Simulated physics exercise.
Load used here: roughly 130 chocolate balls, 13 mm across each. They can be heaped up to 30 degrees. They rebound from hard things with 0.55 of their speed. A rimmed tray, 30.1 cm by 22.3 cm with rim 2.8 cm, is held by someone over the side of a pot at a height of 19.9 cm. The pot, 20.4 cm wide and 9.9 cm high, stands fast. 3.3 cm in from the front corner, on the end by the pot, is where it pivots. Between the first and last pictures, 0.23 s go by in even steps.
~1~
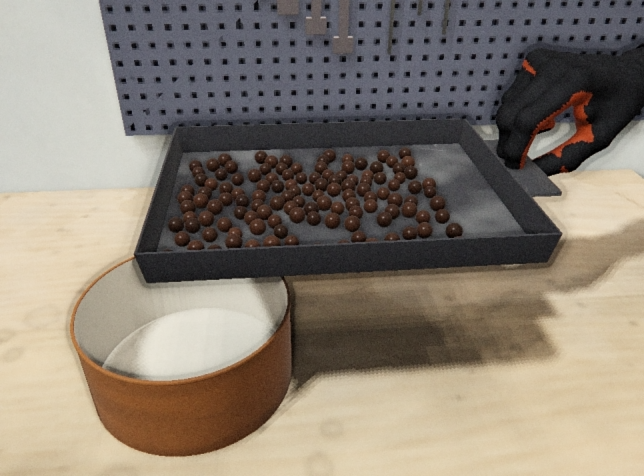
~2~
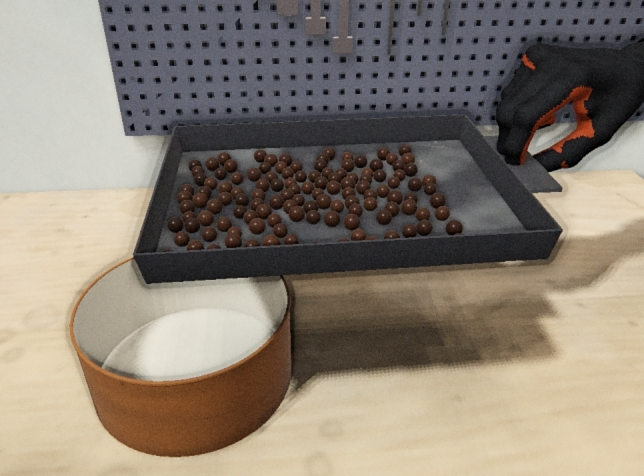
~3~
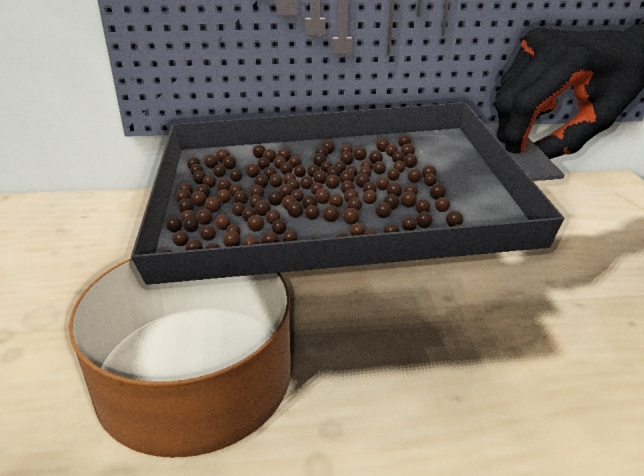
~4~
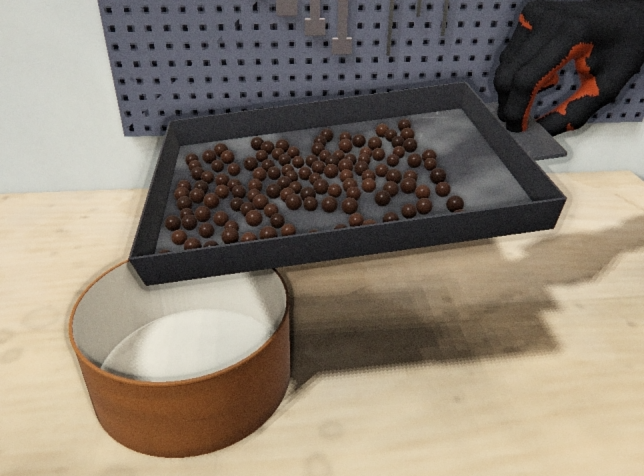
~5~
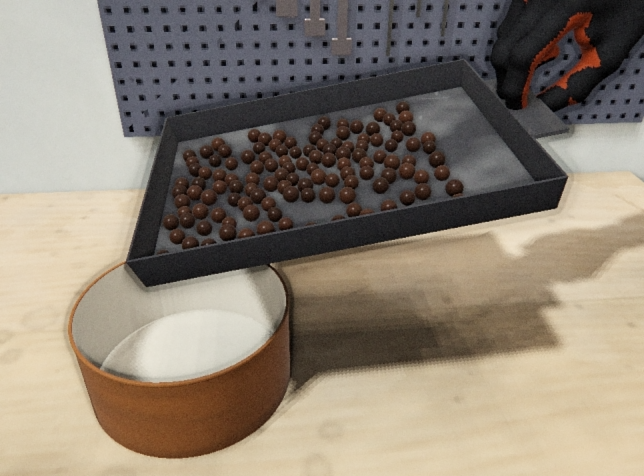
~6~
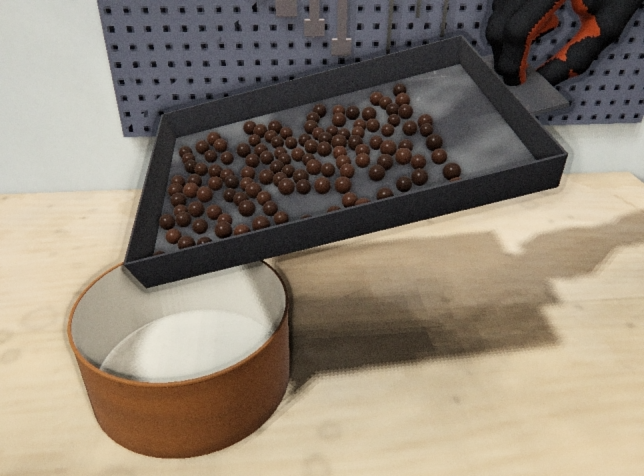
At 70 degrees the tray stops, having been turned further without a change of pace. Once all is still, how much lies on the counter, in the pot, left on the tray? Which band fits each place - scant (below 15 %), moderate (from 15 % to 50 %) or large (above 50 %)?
Result: Counter: Little. Pot: Little. Tray: More than half.
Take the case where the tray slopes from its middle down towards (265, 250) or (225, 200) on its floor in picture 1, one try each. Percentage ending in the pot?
First try: About 0 percent; second try: About 0 percent.
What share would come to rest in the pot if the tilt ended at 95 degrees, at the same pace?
Around 15 per cent, then.
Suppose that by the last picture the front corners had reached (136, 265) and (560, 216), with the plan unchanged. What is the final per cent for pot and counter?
In the pot: 0 per cent; on the counter: 0 per cent.
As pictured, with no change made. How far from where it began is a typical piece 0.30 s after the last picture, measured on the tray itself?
Roughly 6 cm.
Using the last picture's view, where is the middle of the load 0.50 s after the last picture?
Load centre, approx.: (166, 163) px.
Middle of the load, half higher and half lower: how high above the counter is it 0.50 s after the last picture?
Some 26 cm.
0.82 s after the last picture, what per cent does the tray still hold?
About 95 per cent.
Then, 0.30 s after the last picture, tilt 42 degrees; the tray holds 100 %, the pot 0 %.
Then, 0.50 s after the last picture, tilt 60 degrees; the tray holds 100 %, the pot 0 %.
Then, 0.82 s after the last picture, tilt 70 degrees; the tray holds 95 %, the pot 0 %.
In the end, counter 5 %, pot 0 %, tray 95 %.
